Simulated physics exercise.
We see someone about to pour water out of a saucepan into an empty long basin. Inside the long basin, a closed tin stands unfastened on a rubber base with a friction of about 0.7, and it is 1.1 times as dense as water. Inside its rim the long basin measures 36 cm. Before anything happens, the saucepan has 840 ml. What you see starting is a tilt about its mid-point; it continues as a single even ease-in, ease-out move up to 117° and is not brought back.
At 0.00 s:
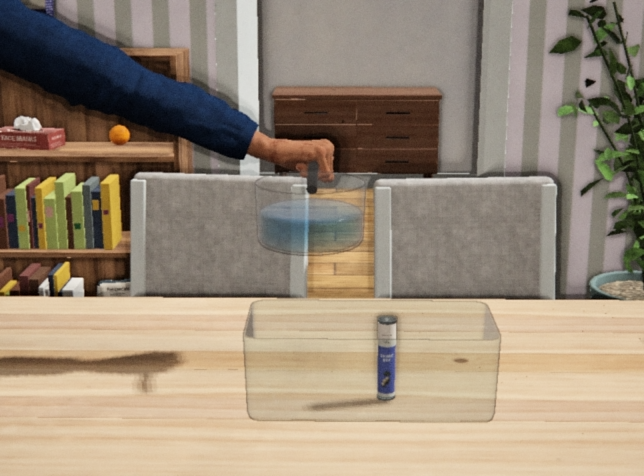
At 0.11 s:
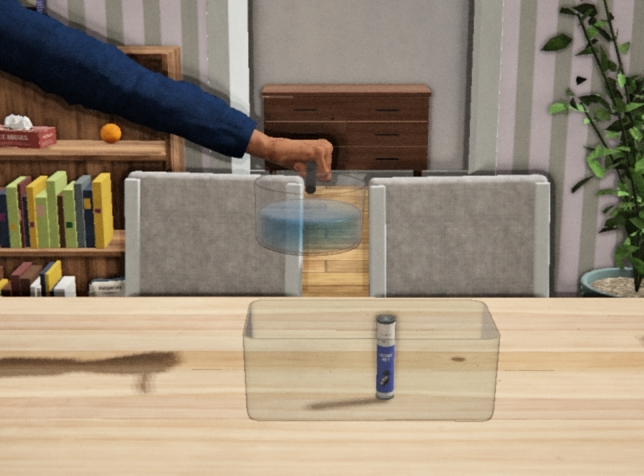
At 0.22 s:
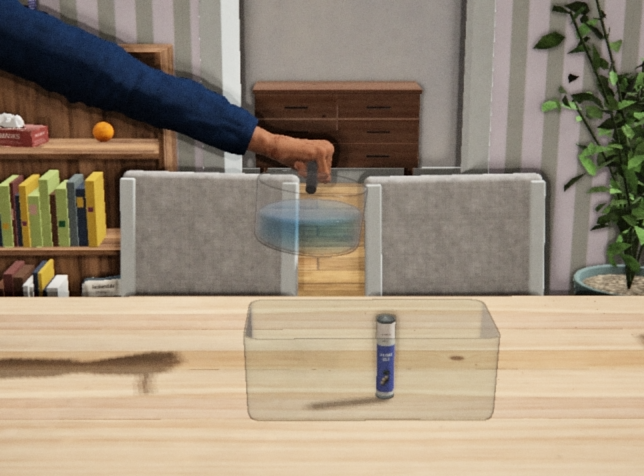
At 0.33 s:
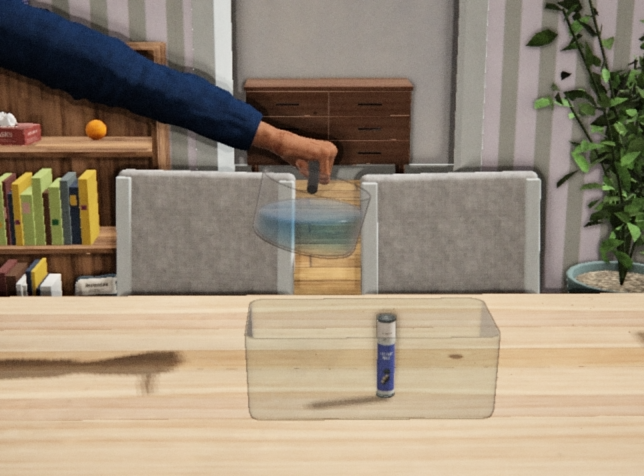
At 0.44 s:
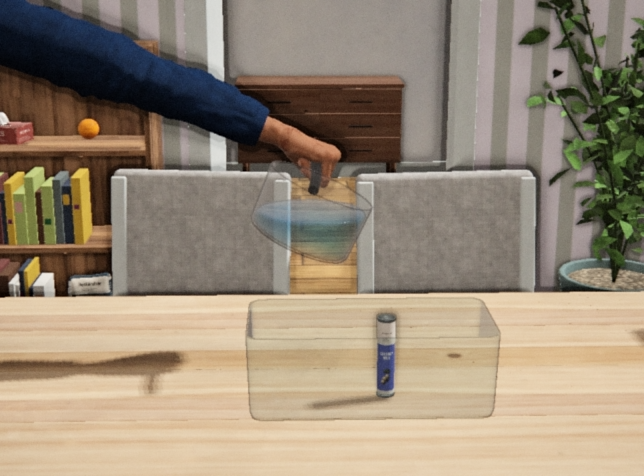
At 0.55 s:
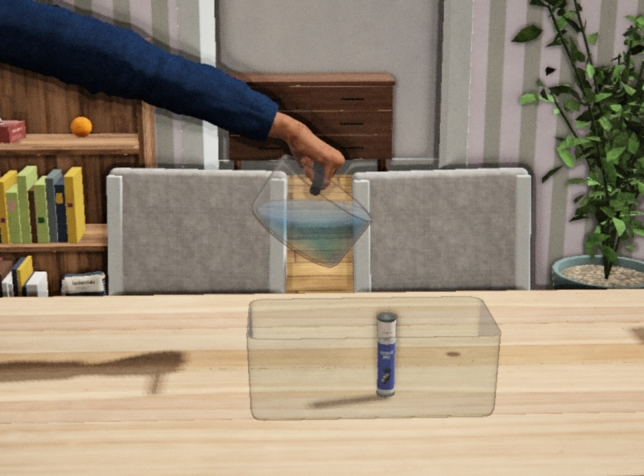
A hand in a blue sleeve, reaching in from the left, tilts a clear saucepan of bluish water, slowly then faster, its right side dipping while the background slides gently left as the camera shifts. Below it, a transparent long basin holding a small blue-and-white tin sits on a pale wooden table. The room, seen from across the table, has grey chairs, a bookshelf left, brown drawers and a plant right.
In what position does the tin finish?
It finishes upright.
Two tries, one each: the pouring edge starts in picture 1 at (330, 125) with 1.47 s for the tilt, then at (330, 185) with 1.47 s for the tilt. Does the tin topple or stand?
First it tips over; then it tips over.
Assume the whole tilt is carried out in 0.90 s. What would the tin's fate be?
Result: Tin tipped over.
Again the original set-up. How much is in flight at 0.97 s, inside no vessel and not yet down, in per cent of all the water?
It comes to about 28 percent.
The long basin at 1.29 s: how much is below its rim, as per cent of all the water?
Some 90 per cent.
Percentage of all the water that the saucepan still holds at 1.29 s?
I reckon near 4 per cent still sits there.
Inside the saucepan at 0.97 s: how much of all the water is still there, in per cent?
Close to 38 percent of the liquid remains at that time.
After 0.97 s the tilt is 87° and 38 per cent is still to pour; the tin stands where it began.
After 1.29 s the tilt is 113° and 4 per cent is still to pour; the tin stands where it began.
After 1.61 s the tilt is 117° and 0 per cent is still to pour; the tin stands where it began.
After 1.97 s the tilt is 117° and 0 per cent is still to pour; the tin stands where it began.
In the end the tin stands where it began.
